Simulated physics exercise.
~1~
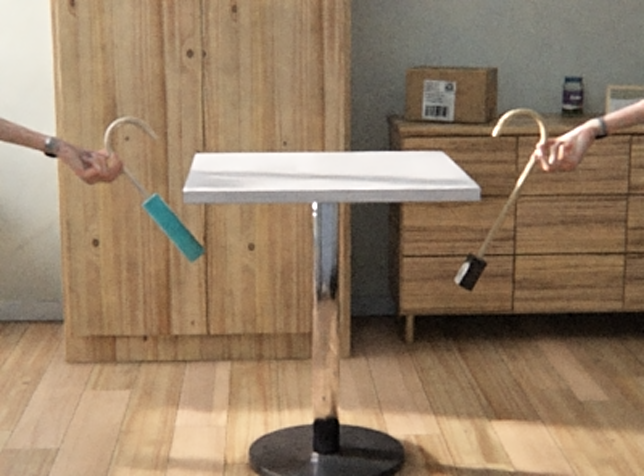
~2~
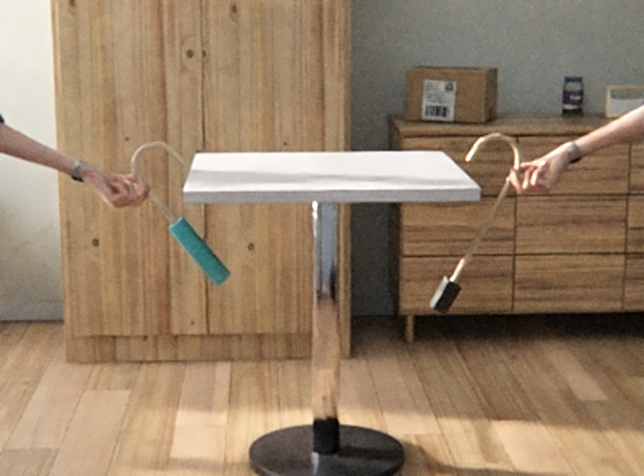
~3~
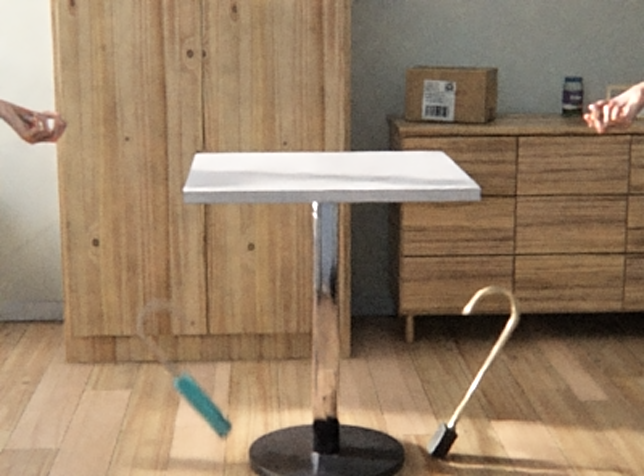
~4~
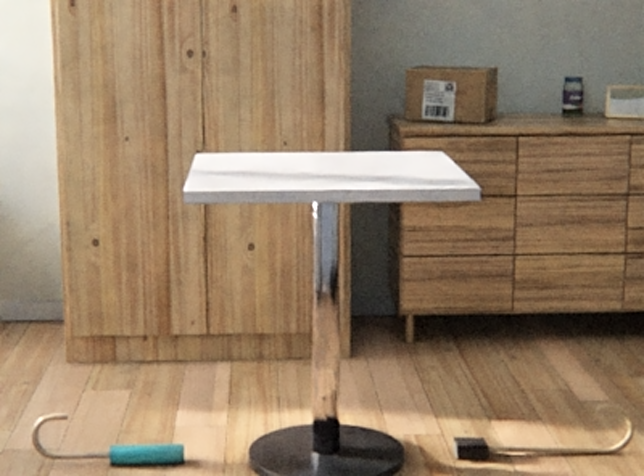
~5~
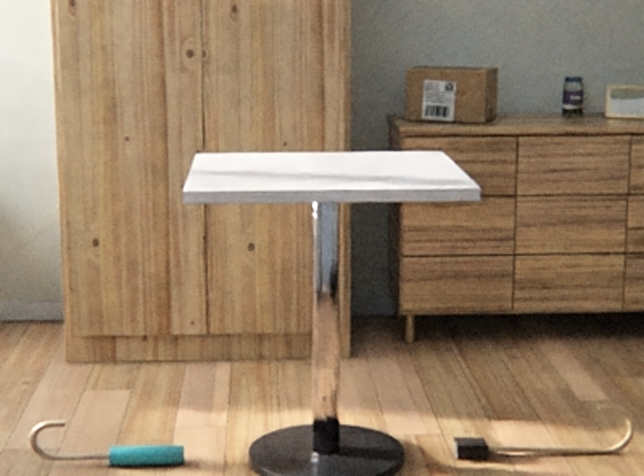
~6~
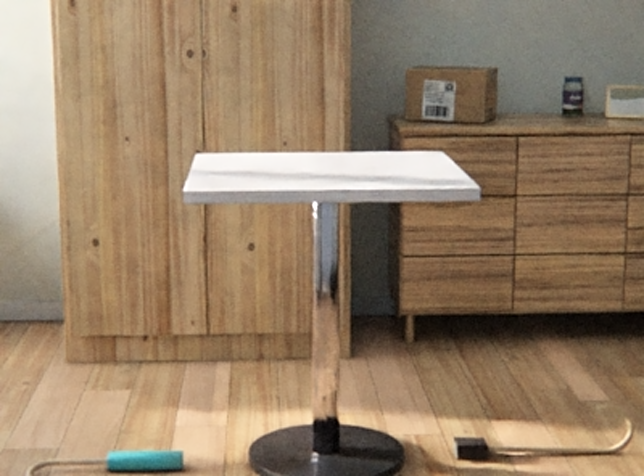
Turquoise umbrella and black brush with crook handles falling to the floor beside a table after two hands release them.
